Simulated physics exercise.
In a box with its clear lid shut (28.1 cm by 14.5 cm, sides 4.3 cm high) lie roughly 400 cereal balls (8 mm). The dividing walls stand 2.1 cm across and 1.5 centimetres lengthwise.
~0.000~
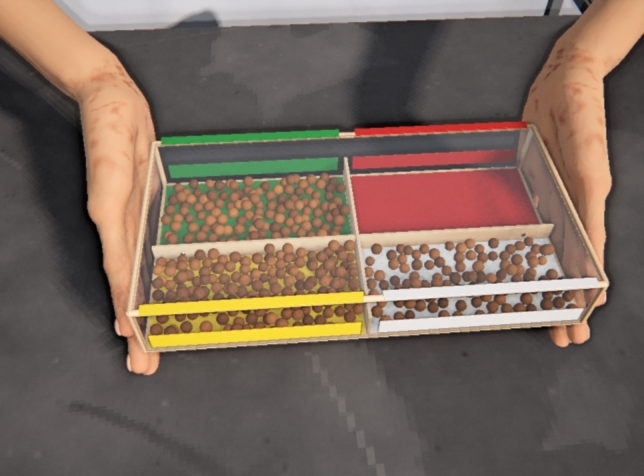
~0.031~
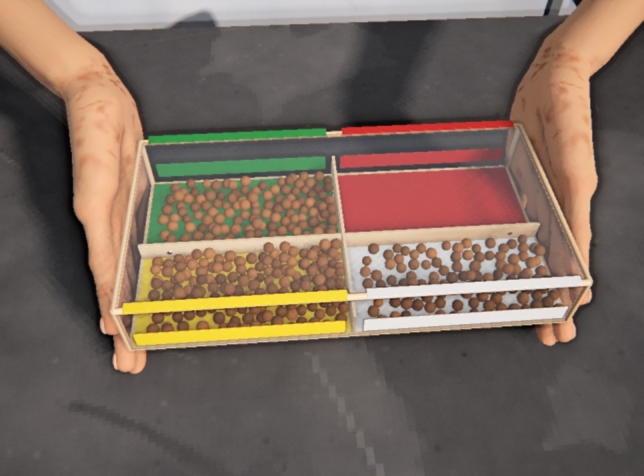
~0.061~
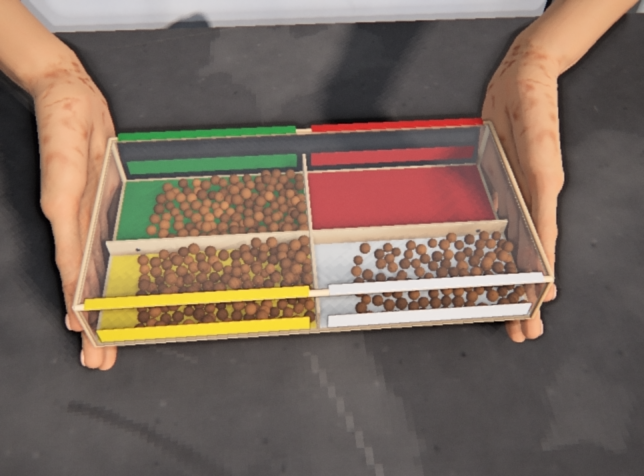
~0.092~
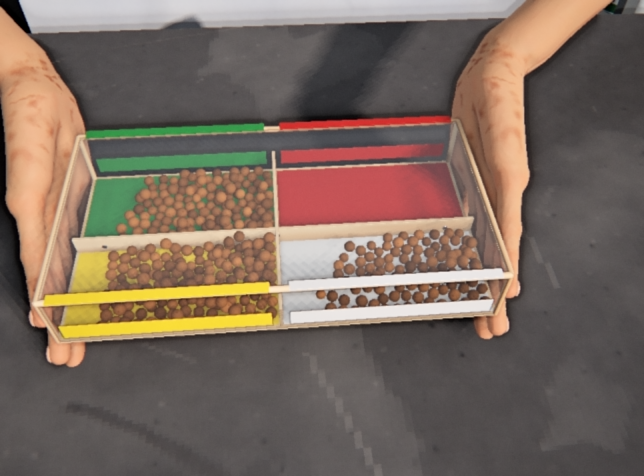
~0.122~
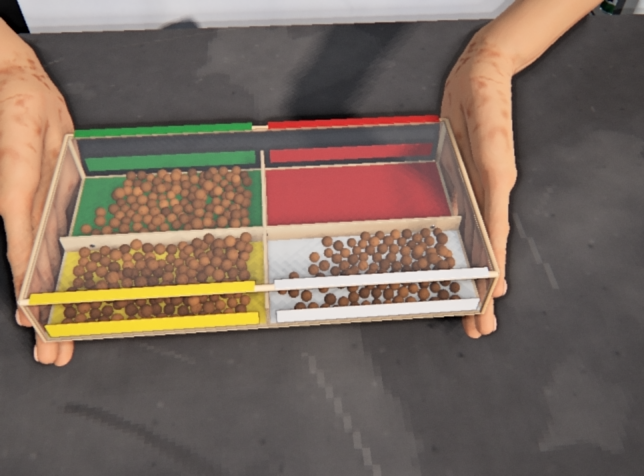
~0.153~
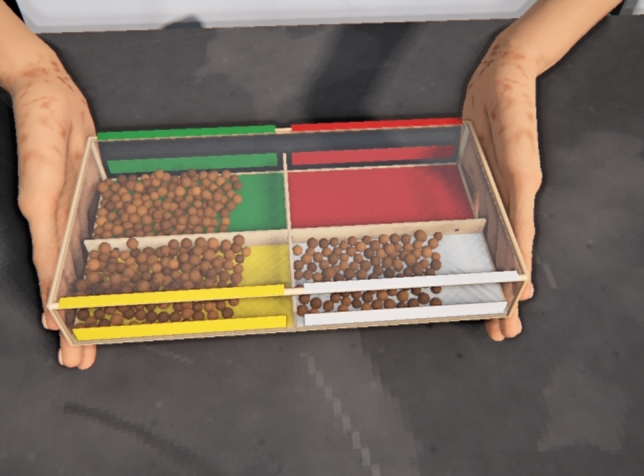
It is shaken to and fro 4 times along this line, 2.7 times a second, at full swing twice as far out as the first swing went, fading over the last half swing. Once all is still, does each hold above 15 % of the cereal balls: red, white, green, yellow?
As I see it, red compartment is going to hit the target, white compartment is going to hit the target, green compartment is going to hit the target, yellow compartment is going to hit the target.
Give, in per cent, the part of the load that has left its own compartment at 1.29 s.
Some 45 per cent.
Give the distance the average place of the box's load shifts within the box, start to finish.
Around 1.5 centimetres.
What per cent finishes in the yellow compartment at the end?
Around 25 in a hundred.
After 0.59 s, tilt 0 degrees; red 5 %, white 25 %, green 30 %, yellow 35 %; middle of all pieces near (367, 264).
Then, at 0.95 s, tilt 0 degrees; red 15 %, white 25 %, green 30 %, yellow 35 %; middle of all pieces near (365, 257).
After 1.29 s, tilt 0 degrees; red 15 %, white 25 %, green 30 %, yellow 30 %; middle of all pieces near (311, 249).
After 1.61 s, tilt 0 degrees; red 20 %, white 30 %, green 25 %, yellow 25 %; middle of all pieces near (328, 243).
By 2.1 s all is still; red 20 %, white 30 %, green 25 %, yellow 25 %.
